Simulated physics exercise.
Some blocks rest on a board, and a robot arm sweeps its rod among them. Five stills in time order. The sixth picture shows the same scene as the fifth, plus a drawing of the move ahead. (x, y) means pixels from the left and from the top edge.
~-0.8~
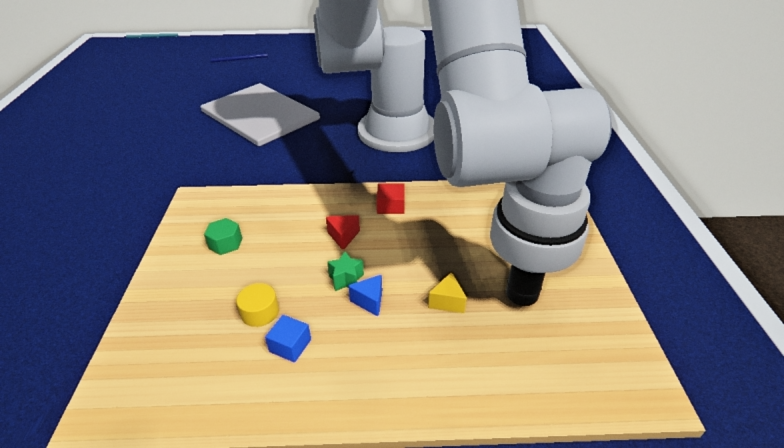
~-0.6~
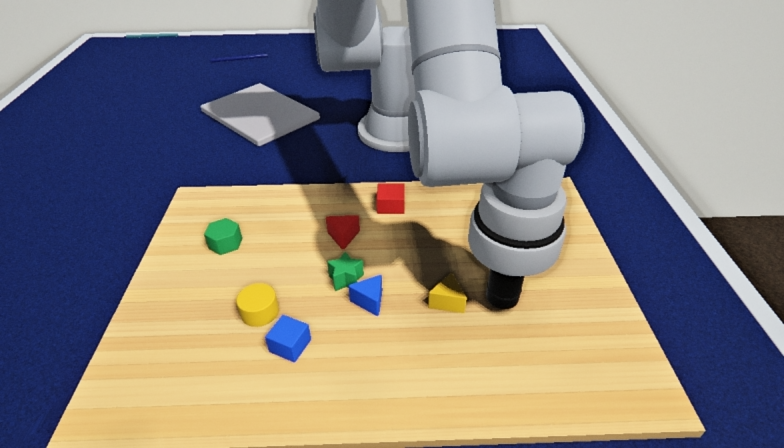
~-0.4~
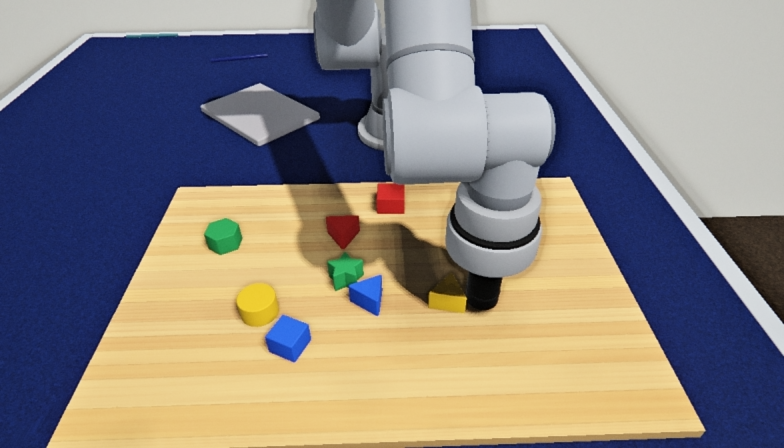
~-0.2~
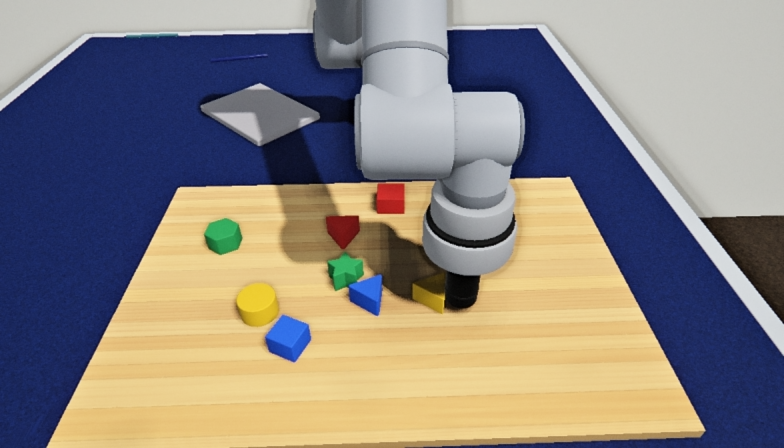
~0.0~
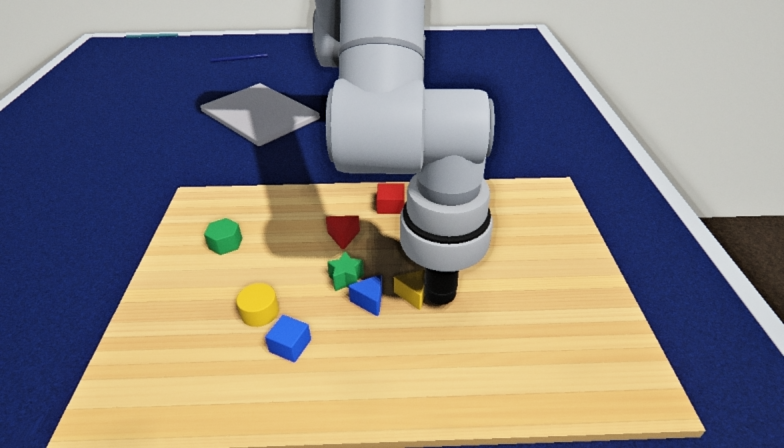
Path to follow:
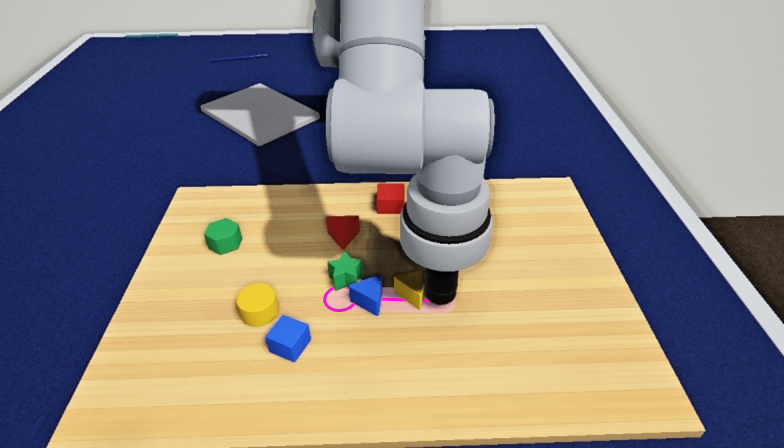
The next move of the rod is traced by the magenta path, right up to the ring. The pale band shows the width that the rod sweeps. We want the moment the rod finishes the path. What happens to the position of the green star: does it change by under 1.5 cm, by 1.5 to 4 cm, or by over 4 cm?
From 1.5 to 4 cm.
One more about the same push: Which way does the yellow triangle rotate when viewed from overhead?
It swings round clockwise.
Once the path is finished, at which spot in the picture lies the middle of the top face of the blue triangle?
In the picture, it is at (311, 287).
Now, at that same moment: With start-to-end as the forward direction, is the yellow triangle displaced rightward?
Answer: Yes.
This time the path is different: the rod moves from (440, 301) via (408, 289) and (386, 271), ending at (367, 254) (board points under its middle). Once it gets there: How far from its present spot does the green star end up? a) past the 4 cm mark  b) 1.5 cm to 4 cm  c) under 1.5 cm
b
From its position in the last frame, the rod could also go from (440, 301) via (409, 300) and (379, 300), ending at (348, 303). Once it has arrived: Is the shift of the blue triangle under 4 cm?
The answer is no.
The drawn path runs straight from (440, 301) to (341, 298).
On the path given first. One third of the way, rod (405, 292); blue triangle (364, 286), turned 25° anticlockwise; yellow triangle (382, 273), turned 25° clockwise.
Two thirds of the way, rod (372, 291); green star (334, 261), turned 15° anticlockwise; blue triangle (340, 286), turned 40° anticlockwise; yellow triangle (360, 266), turned 45° clockwise.
At the end, rod (340, 291); blue four-sided block not moved; green star (326, 258); blue triangle (311, 287), turned 20° anticlockwise; yellow triangle (351, 262), turned 70° clockwise.
